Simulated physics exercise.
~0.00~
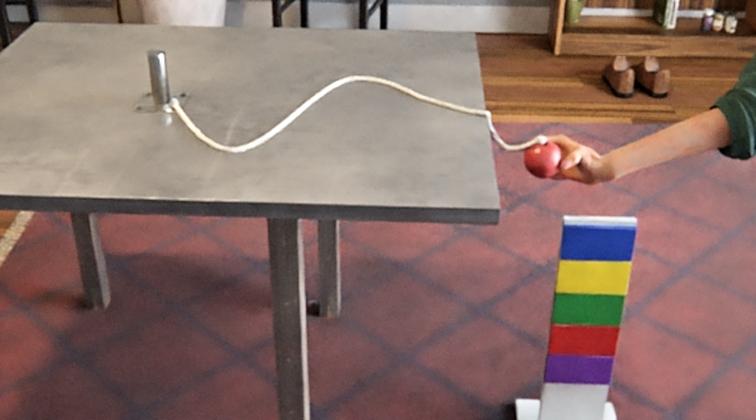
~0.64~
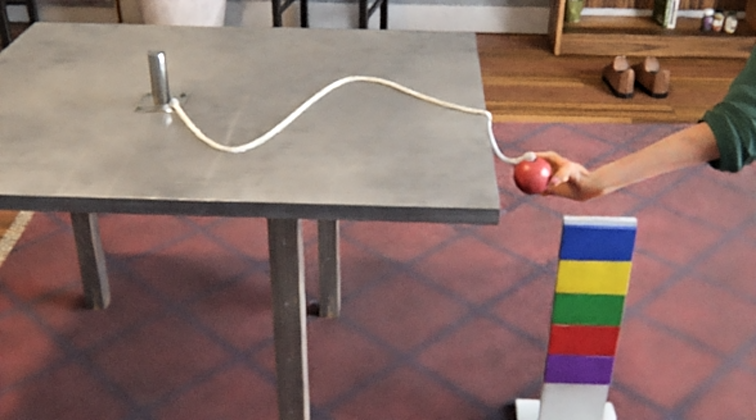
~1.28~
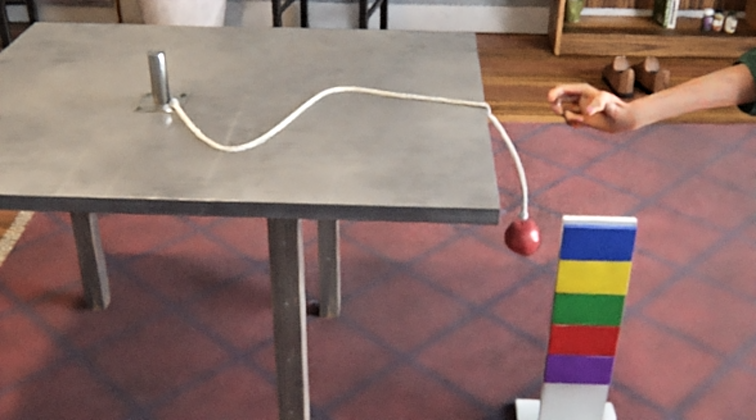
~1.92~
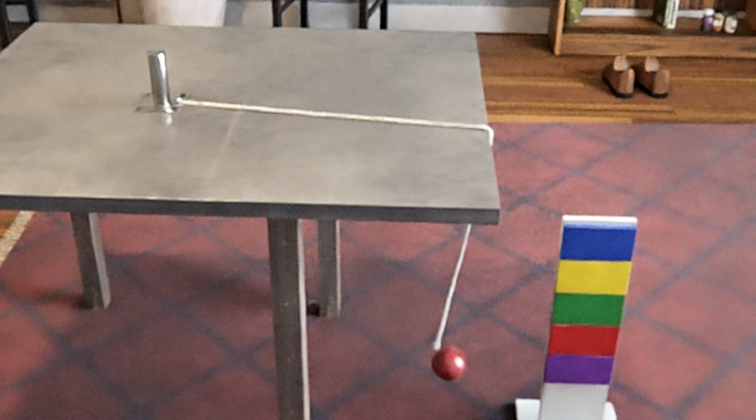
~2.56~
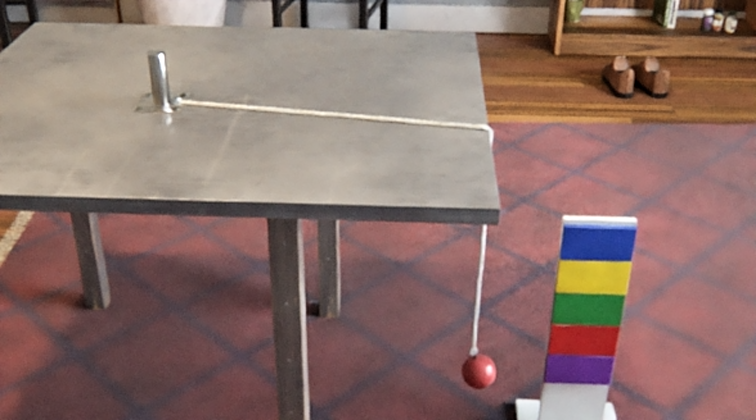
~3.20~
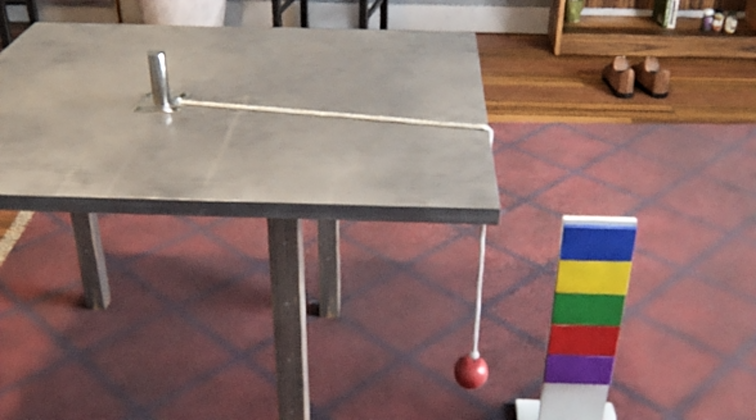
At the end of a metal table, a hand lowered a red ball on a cord tied to a post and let go, and it dropped, pulled the cord straight, swung a little and hung level with the purple band.
